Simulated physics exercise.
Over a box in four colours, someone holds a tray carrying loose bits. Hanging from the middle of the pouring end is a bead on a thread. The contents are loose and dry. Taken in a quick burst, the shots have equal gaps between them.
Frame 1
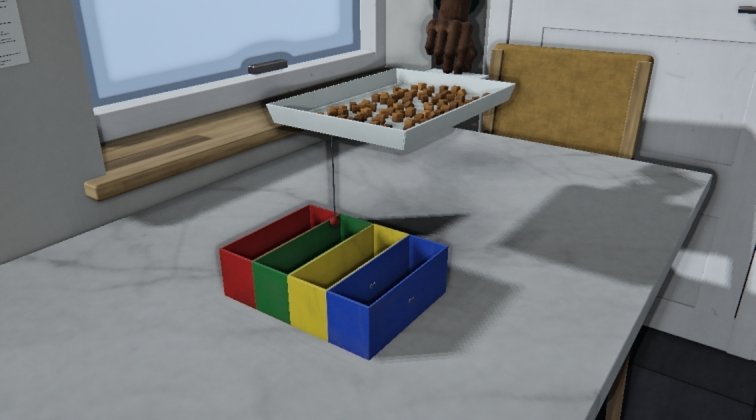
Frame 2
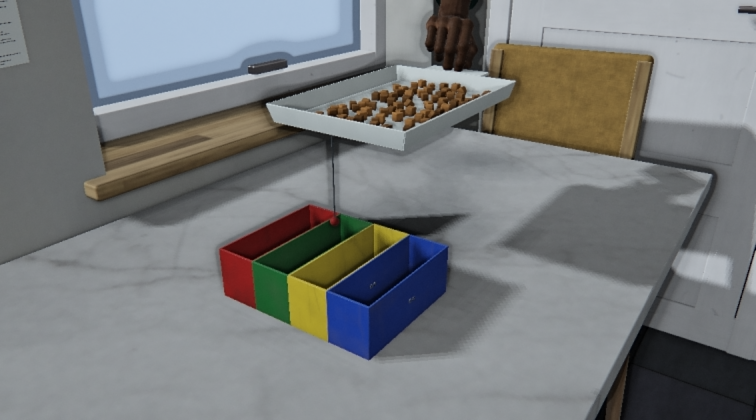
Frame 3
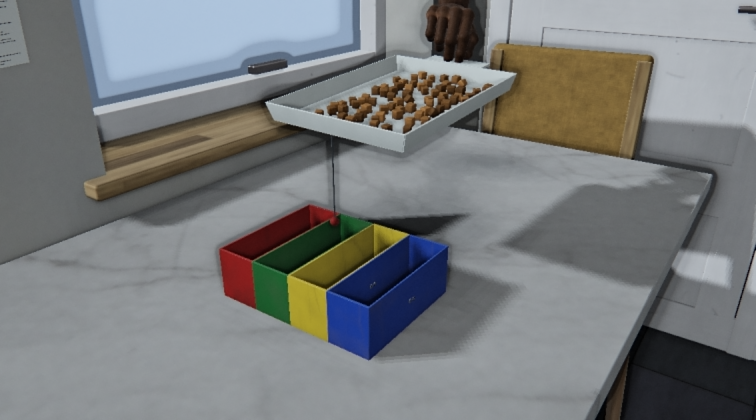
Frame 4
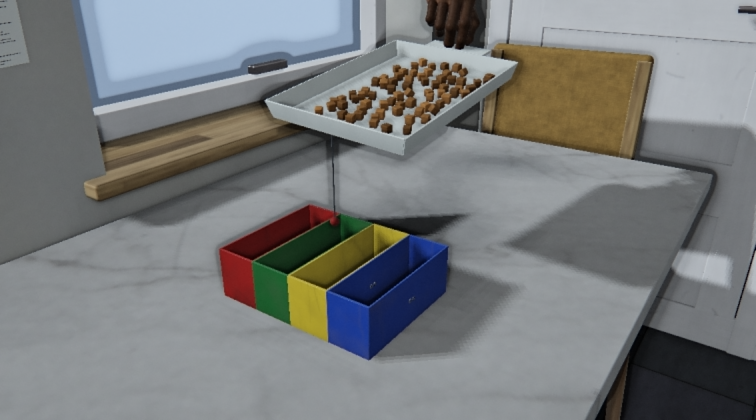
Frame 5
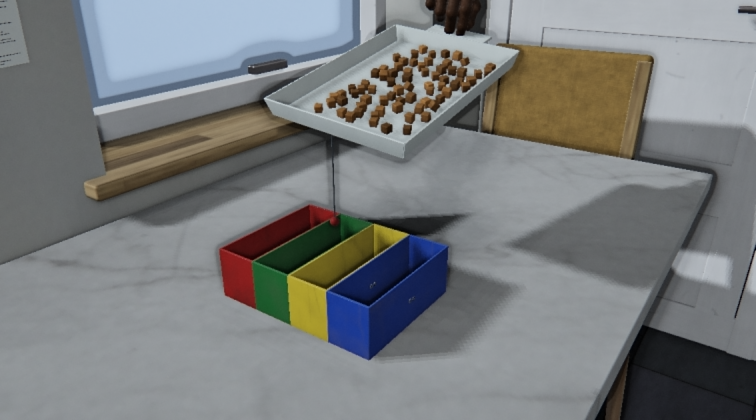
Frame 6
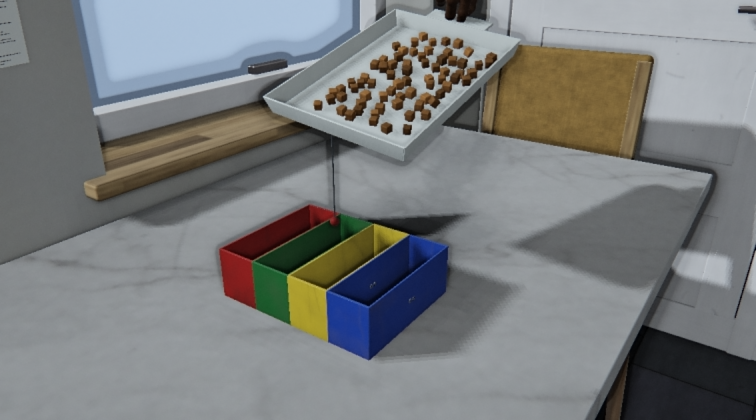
A white tray of small brown cubes, held by a dark hand at its far end, tilted gradually toward its near edge above a red, green, yellow and blue box on a marble table.
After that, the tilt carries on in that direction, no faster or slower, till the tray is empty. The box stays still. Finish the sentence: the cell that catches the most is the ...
... Blue cell.
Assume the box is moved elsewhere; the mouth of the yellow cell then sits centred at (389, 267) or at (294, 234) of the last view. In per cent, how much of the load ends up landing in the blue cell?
Trial 1 10%, trial 2 0%.
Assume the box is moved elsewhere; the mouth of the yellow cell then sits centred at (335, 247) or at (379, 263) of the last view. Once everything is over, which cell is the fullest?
Try one: Blue; try two: The yellow cell.
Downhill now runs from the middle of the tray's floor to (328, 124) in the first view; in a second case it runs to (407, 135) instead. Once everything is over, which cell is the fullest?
First try: The red cell; second try: That blue cell.
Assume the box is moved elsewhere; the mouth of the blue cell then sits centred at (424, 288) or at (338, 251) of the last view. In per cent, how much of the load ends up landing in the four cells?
First about 100, then 10 per cent.
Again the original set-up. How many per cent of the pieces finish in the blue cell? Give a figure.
I'd put that share at some 60 per cent.
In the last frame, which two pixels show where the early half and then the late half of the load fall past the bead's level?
I'd put it at roughly (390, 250), and after that at roughly (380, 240).
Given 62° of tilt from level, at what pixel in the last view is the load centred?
(395, 124).
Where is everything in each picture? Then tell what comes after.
The first picture shows corners of the pouring end near (273, 104) and (403, 129), level; middle of the load near (409, 106), brown sugar cubes; bead on its thread near (335, 221); red cell near (238, 274); green cell near (272, 288); yellow cell near (308, 303); blue cell near (348, 320).
The second picture shows corners of the pouring end near (273, 103) and (403, 130), level; middle of the load near (409, 104).
The third picture shows corners of the pouring end near (273, 102) and (403, 132), tipped barely, lowest at the right corner; middle of the load near (409, 100).
The fourth picture shows corners of the pouring end near (272, 100) and (403, 136), tipped a little, lowest at the right corner; middle of the load near (409, 93).
The fifth picture shows corners of the pouring end near (271, 98) and (403, 140), tipped a little, lowest at the right corner; middle of the load near (409, 87).
The sixth picture shows corners of the pouring end near (270, 96) and (403, 144), tipped clearly, lowest at the right corner; middle of the load near (407, 81); red cell near (238, 274); green cell near (272, 288); yellow cell near (308, 303); blue cell near (348, 320).
Shortly afterwards, tray tipped steeply; all but a few on the tray; only a few falling or outside the box.
Next, tray tipped past a quarter turn; the bulk on the tray; near a quarter in the blue cell; only a few in the yellow cell; only a few falling or outside the box.
Some moments later, tray tipped past a quarter turn; near two thirds in the blue cell; near a third in the yellow cell; a little falling or outside the box.
In the end, tray tipped past a quarter turn; near two thirds in the blue cell; near a third in the yellow cell; none at all in the green cell; none at all in the red cell; a little outside the box.
